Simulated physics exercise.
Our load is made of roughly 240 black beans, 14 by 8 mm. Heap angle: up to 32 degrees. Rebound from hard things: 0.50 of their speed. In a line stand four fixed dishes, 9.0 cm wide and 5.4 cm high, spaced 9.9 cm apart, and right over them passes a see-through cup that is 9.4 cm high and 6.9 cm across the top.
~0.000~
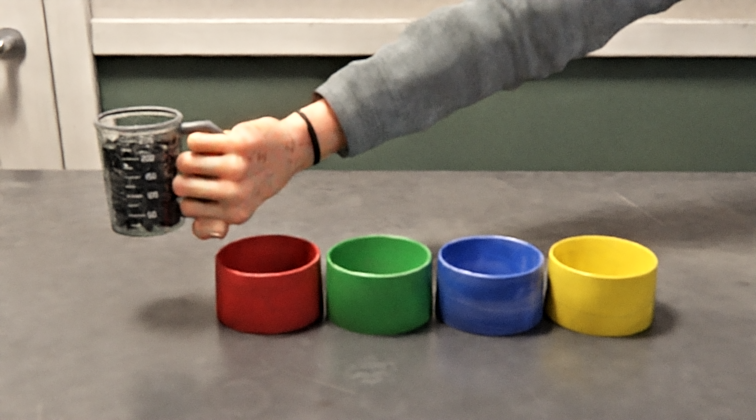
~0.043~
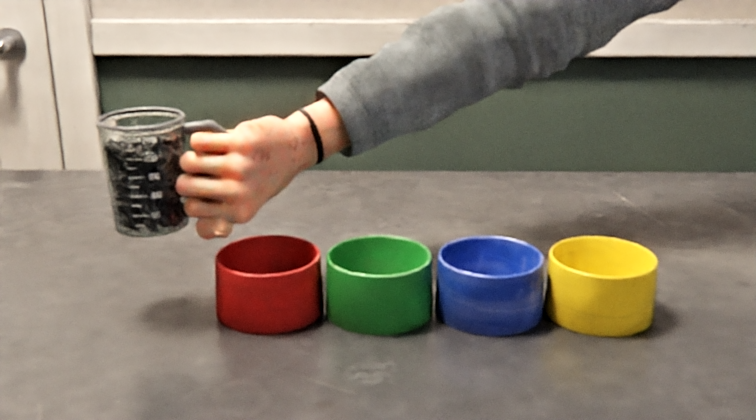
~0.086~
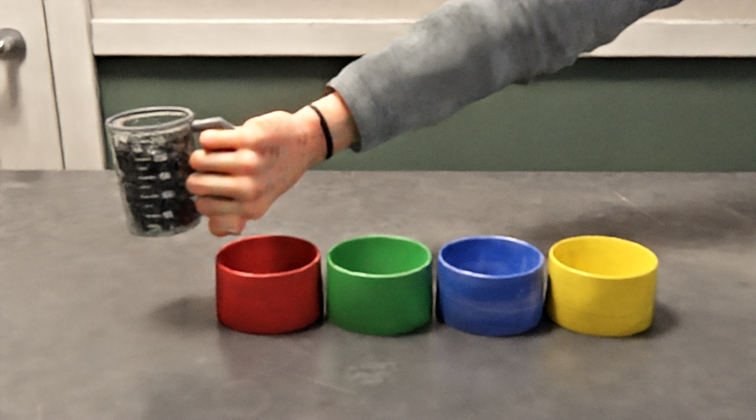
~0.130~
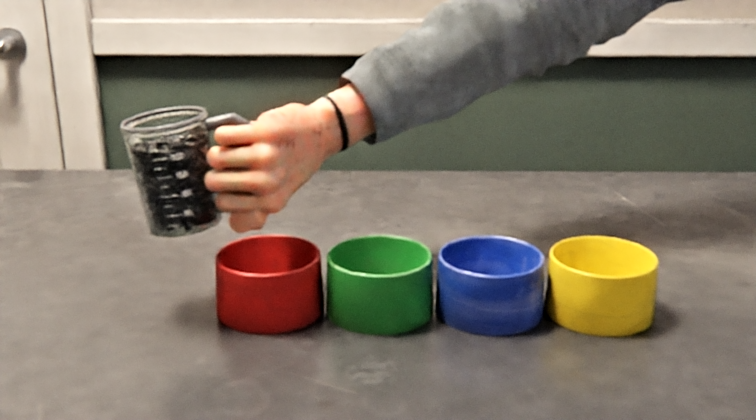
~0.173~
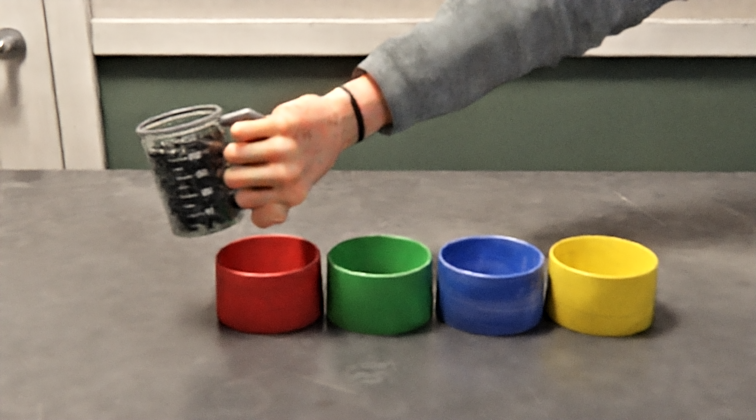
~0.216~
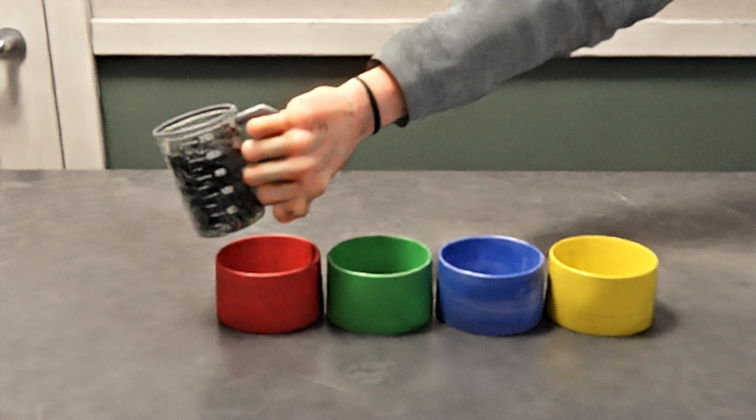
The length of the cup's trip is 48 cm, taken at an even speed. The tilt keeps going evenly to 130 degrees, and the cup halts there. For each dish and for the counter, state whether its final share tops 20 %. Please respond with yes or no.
Red no, blue no, green no, yellow yes, counter yes.
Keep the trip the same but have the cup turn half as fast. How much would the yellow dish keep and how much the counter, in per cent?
Then yellow 90 and counter 10.
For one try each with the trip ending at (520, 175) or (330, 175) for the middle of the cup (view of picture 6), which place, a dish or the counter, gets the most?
The biggest share goes to blue first, then to red.
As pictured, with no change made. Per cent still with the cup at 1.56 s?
Roughly 10 per cent.
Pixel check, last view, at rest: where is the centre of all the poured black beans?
I'd put it at about (609, 300).
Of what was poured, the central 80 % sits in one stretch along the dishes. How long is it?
I'd put it near 15 cm.
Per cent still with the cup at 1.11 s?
Roughly 90 in a hundred.
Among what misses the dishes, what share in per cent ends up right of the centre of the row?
About 100 %.
After 0.75 s, tilt 69 degrees; cup holds 100 %.
After 1.11 s, tilt 106 degrees; cup holds 90 %, blue 10 %.
Then, at 1.56 s, tilt 130 degrees; cup holds 10 %, blue 10 %, yellow 55 %.
By 2.6 s all is still; red 0 %, blue 10 %, green 0 %, yellow 60 %, counter 30 %.
